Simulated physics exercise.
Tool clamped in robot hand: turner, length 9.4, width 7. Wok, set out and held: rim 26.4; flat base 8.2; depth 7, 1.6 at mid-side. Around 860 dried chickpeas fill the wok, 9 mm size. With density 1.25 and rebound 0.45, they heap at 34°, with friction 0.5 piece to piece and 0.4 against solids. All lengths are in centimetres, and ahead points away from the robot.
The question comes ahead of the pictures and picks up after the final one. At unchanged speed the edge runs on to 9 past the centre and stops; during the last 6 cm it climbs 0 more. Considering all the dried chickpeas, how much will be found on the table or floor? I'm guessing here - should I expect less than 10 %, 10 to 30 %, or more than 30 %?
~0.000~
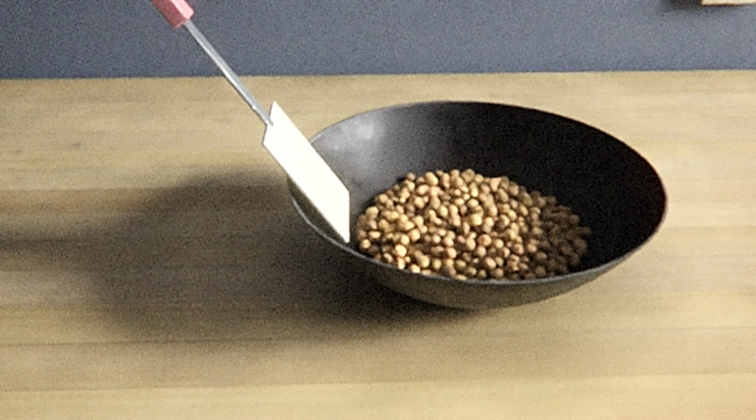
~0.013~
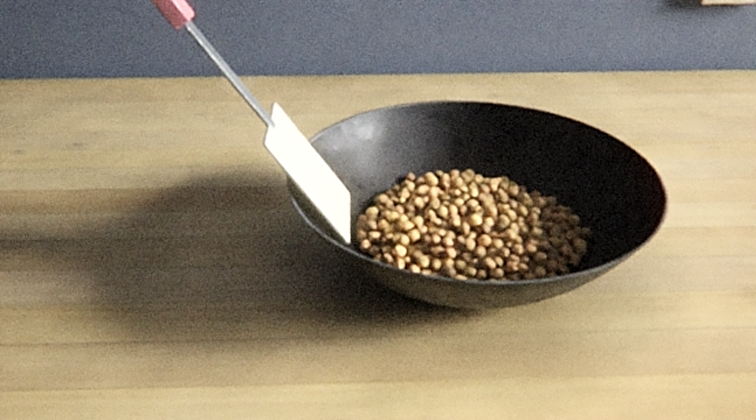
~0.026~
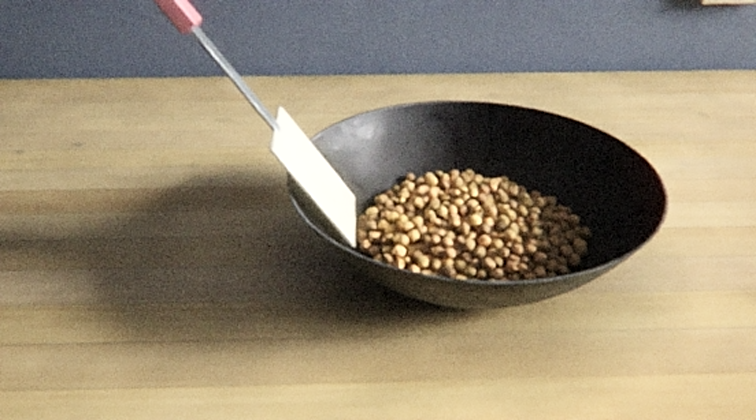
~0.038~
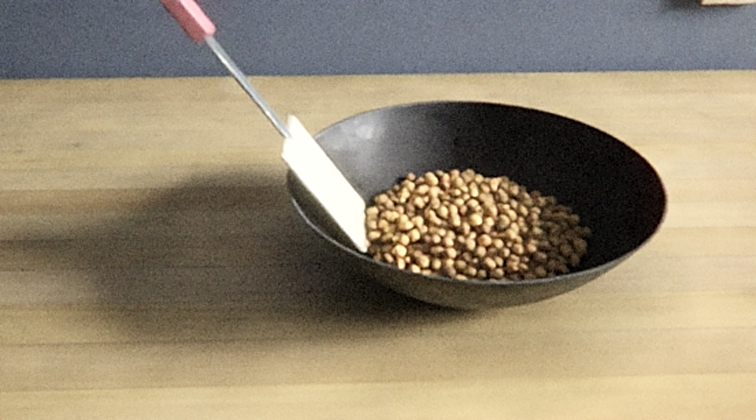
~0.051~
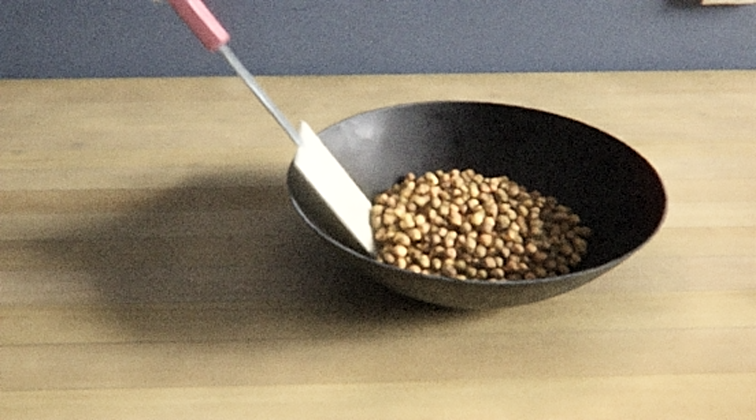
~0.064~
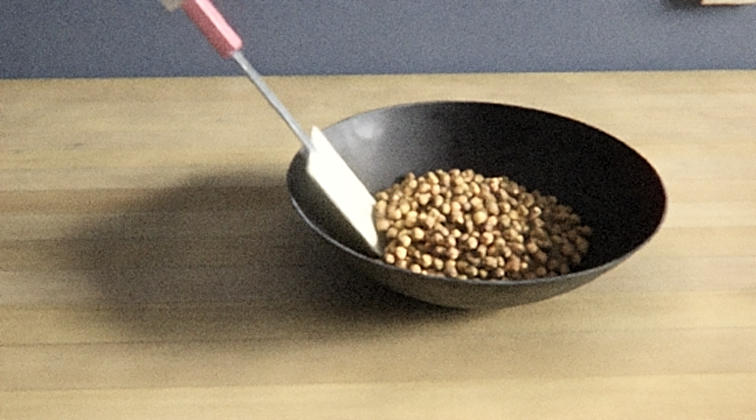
You should expect 10 to 30 %.
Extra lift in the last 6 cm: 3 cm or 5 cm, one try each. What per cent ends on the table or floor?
Roughly 20 per cent, then 15 per cent.
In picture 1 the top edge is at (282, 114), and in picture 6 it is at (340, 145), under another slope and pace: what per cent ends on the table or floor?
Roughly 30 percent ends up there.
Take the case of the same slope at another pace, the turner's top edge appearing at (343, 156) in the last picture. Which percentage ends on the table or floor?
I'd say around 40 per cent.
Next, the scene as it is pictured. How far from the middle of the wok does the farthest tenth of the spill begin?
Around 25 centimetres from the centre.
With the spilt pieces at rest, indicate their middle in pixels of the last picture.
About (700, 239).
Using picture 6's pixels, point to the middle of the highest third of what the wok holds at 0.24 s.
I'd say close to (565, 196).
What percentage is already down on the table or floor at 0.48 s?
I'd say close to 10 in a hundred.
After 0.15 s, sloping 56°, highest piece 5 above the table; 856 in the wok.
After 0.24 s, sloping 56°, highest piece 7 above the table; 856 in the wok.
After 0.48 s, sloping 56°, highest piece 8 above the table; 729 in the wok, 89 on the table or floor, 38 on the blade or in flight.
After 1.53 s, sloping 56°, highest piece 7 above the table; 729 in the wok, 127 on the table or floor.
At rest, 729 in the wok, 127 on the table or floor. That is 15 % on the table or floor.
